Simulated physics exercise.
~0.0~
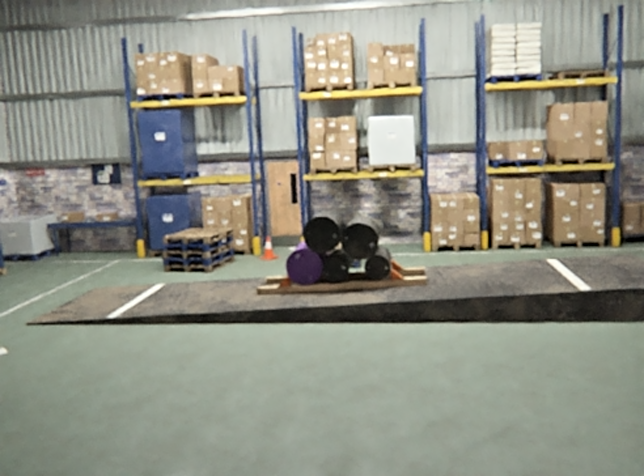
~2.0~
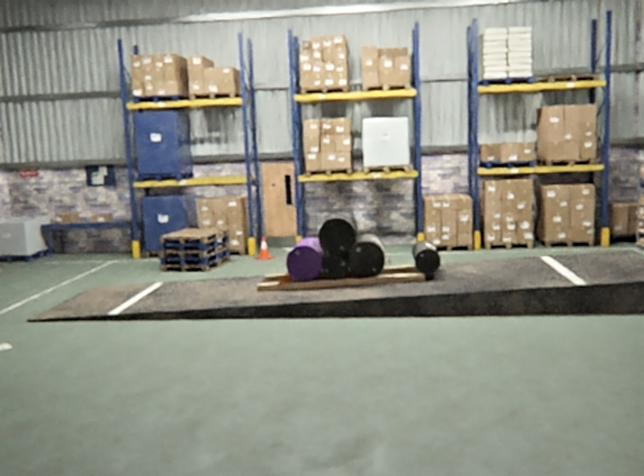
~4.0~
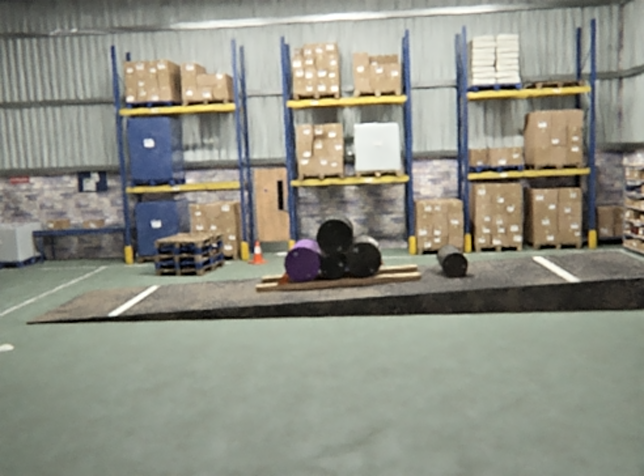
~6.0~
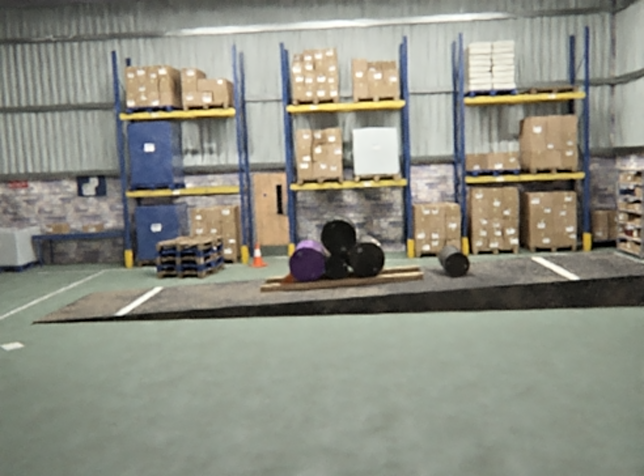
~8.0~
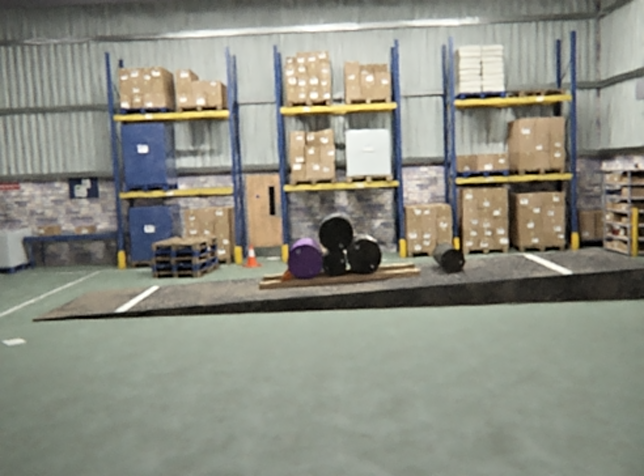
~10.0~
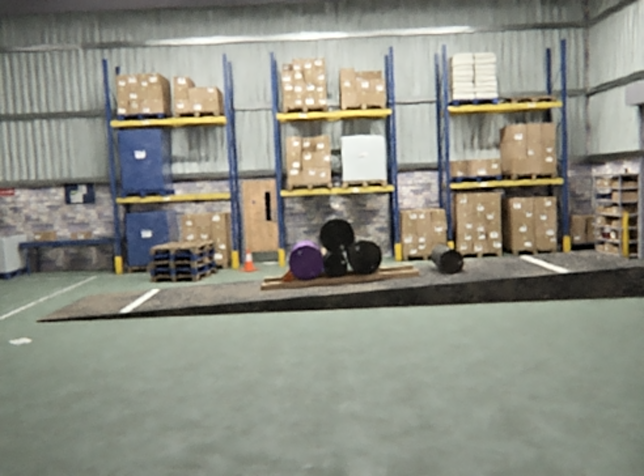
In the video, a purple drum and four black ones sit stacked on timbers on a sloping pad in a warehouse. One black drum rolls off to the right and stops on the pad, while the purple drum stays on the timbers with three black ones.
